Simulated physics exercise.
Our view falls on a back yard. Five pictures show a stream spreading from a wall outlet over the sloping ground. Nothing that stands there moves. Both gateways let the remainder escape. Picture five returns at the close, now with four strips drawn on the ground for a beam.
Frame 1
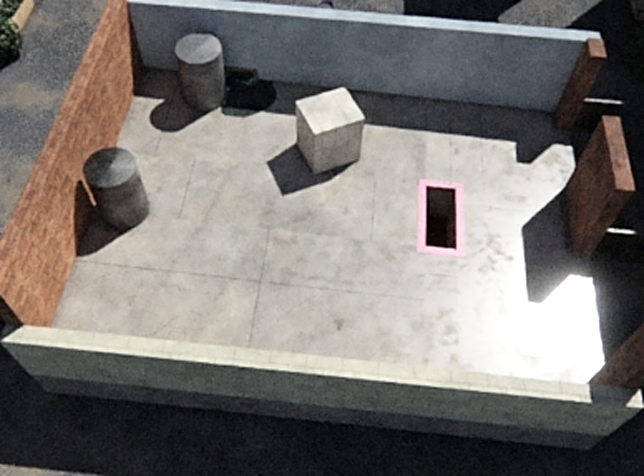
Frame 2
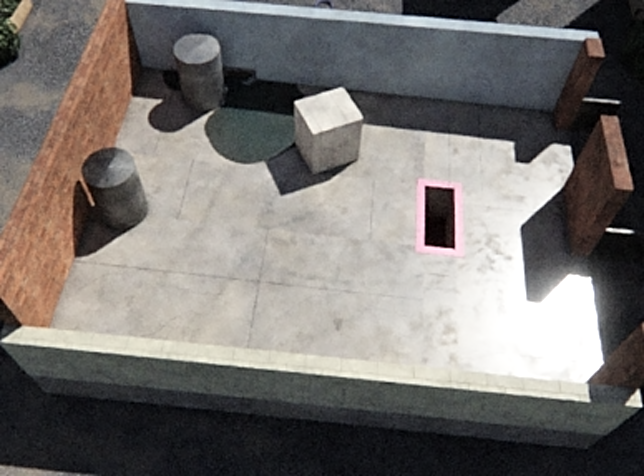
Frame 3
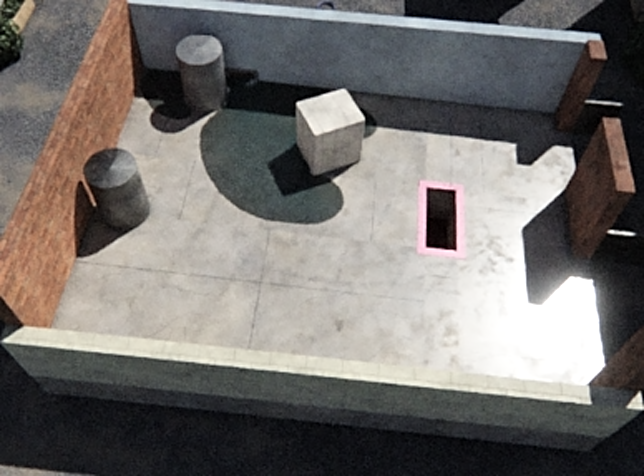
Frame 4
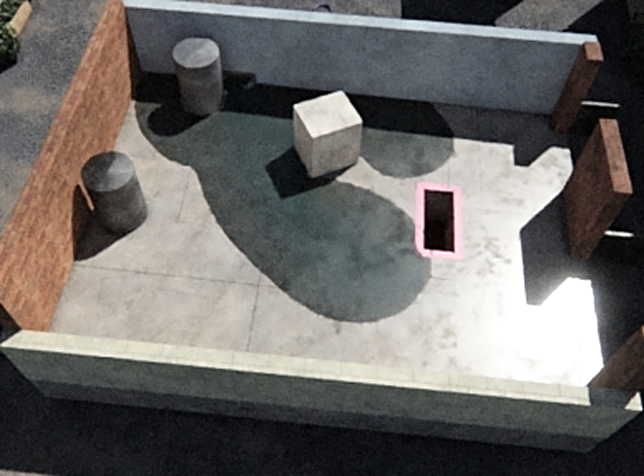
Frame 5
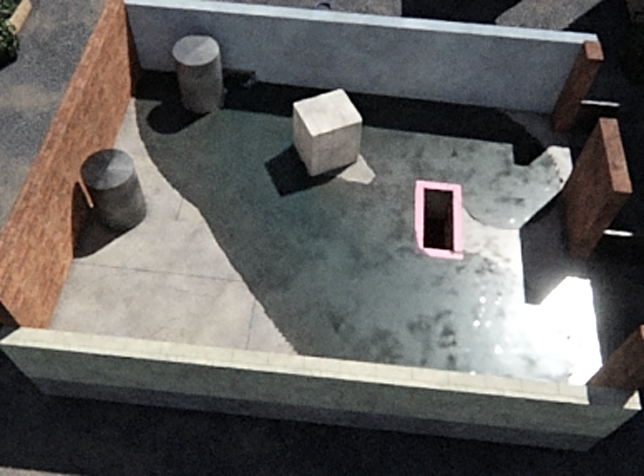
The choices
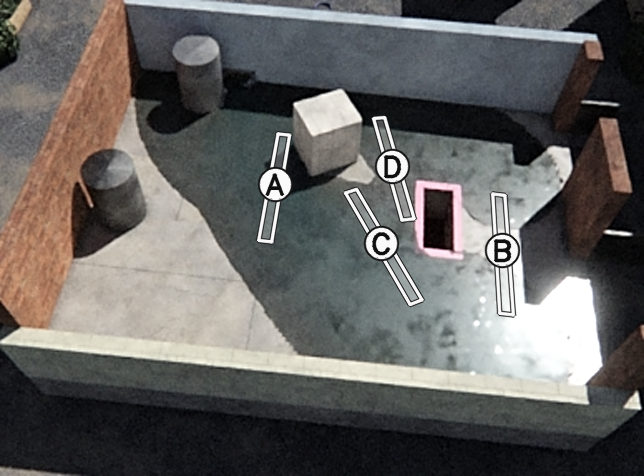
At the start, a walled yard with two gray cylinders, a pale block and a pink-edged pit lies almost entirely dry. A dark wet patch appears behind the block, spreads around it and widens toward the near wall, then covers much of the floor and surrounds the pit, leaving the left side dry.
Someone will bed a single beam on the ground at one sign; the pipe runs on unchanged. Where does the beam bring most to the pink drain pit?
It is B.
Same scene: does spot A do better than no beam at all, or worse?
Spot A is worse.
On the marked copy, A from (265, 241) to (283, 134); B from (506, 314) to (498, 194); C from (351, 191) to (416, 302); D from (379, 118) to (408, 219).
With A, about 6 % of the stream goes into the pink drain pit, about 94 % out by the gates.
With B, about 14 % of the stream goes into the pink drain pit, about 86 % out by the gates.
With C, about 6 % of the stream goes into the pink drain pit, about 93 % out by the gates.
With D, about 11 % of the stream goes into the pink drain pit, about 89 % out by the gates.
